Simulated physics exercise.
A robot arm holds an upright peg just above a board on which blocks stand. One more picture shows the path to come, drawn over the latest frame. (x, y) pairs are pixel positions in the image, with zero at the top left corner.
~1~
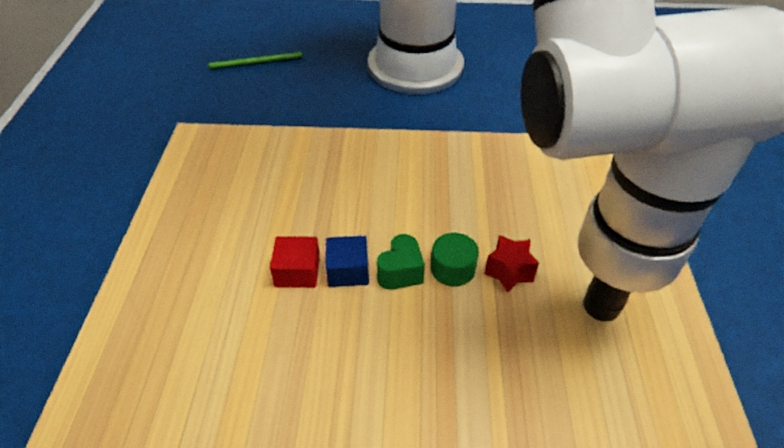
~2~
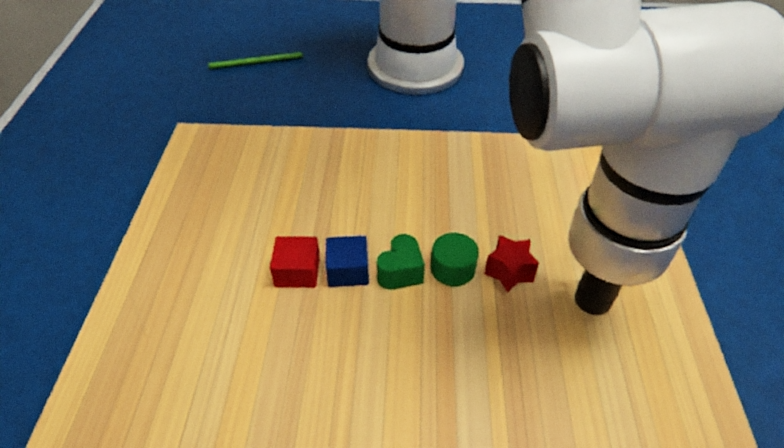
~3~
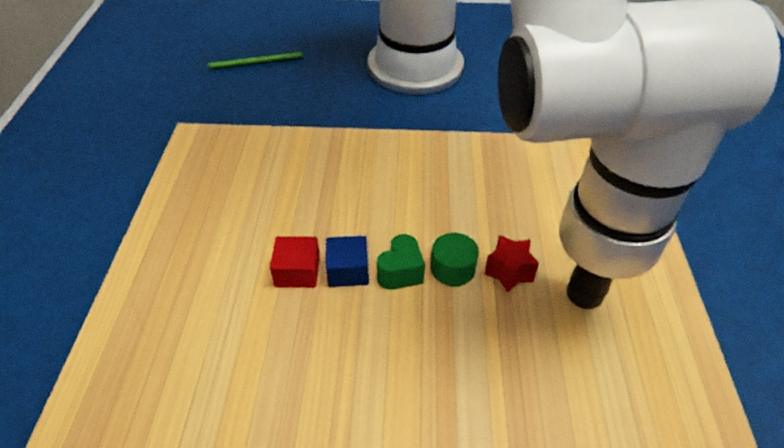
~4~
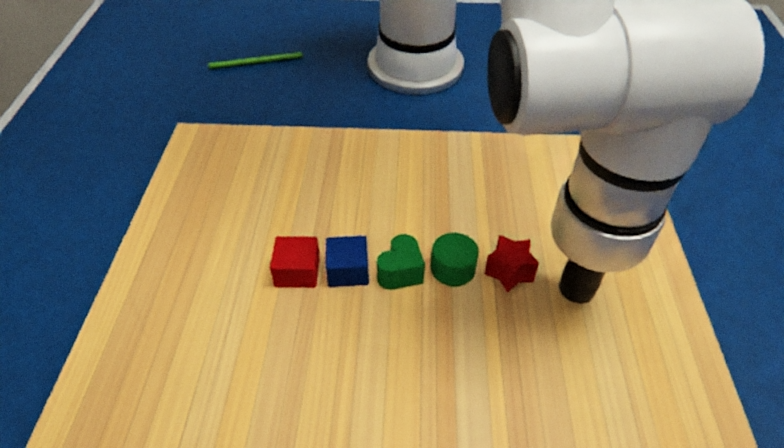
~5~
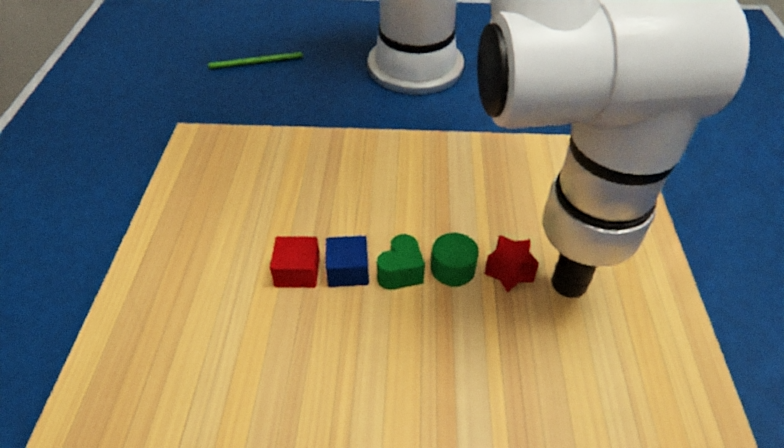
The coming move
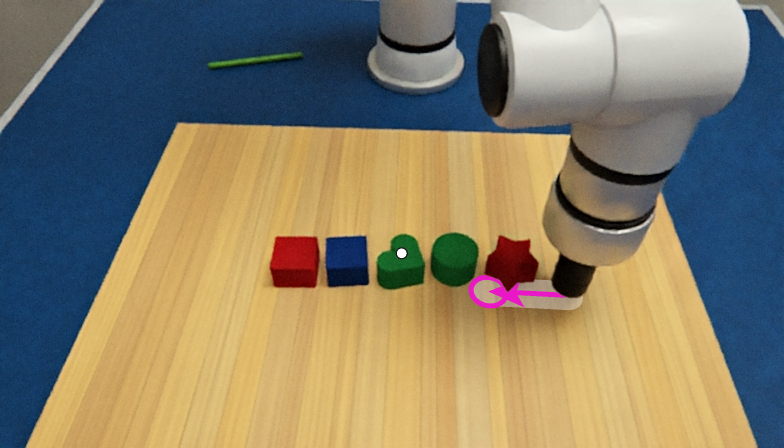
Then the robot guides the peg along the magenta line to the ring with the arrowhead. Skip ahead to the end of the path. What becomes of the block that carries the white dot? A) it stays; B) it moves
That would be A.
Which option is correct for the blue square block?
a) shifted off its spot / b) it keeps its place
The correct letter is b.
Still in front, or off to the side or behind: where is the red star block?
It falls back or aside.
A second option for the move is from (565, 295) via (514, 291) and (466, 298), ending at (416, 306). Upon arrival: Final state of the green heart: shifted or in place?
That block will keep its spot.
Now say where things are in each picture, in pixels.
In the first picture, tip of the peg at (601, 307), middles of tops, blue square block at (346, 251), green heart at (402, 253), red star block at (514, 252).
In the second picture, peg at (593, 301), nothing pushed.
In the third picture, peg at (584, 295), nothing pushed.
In the fourth picture, peg at (576, 290), nothing pushed.
In the fifth picture, peg at (569, 285), blue square block at (346, 251), green heart at (402, 253), red star block at (514, 252).
The line goes from (565, 295) directly to (489, 291); the dot is on the green heart.
What follows on the original path. Halfway along, peg at (530, 282); red star block at (511, 250).
At the end, peg at (491, 281); blue square block unmoved; green heart unmoved; red star block at (497, 245), turned 35° clockwise.
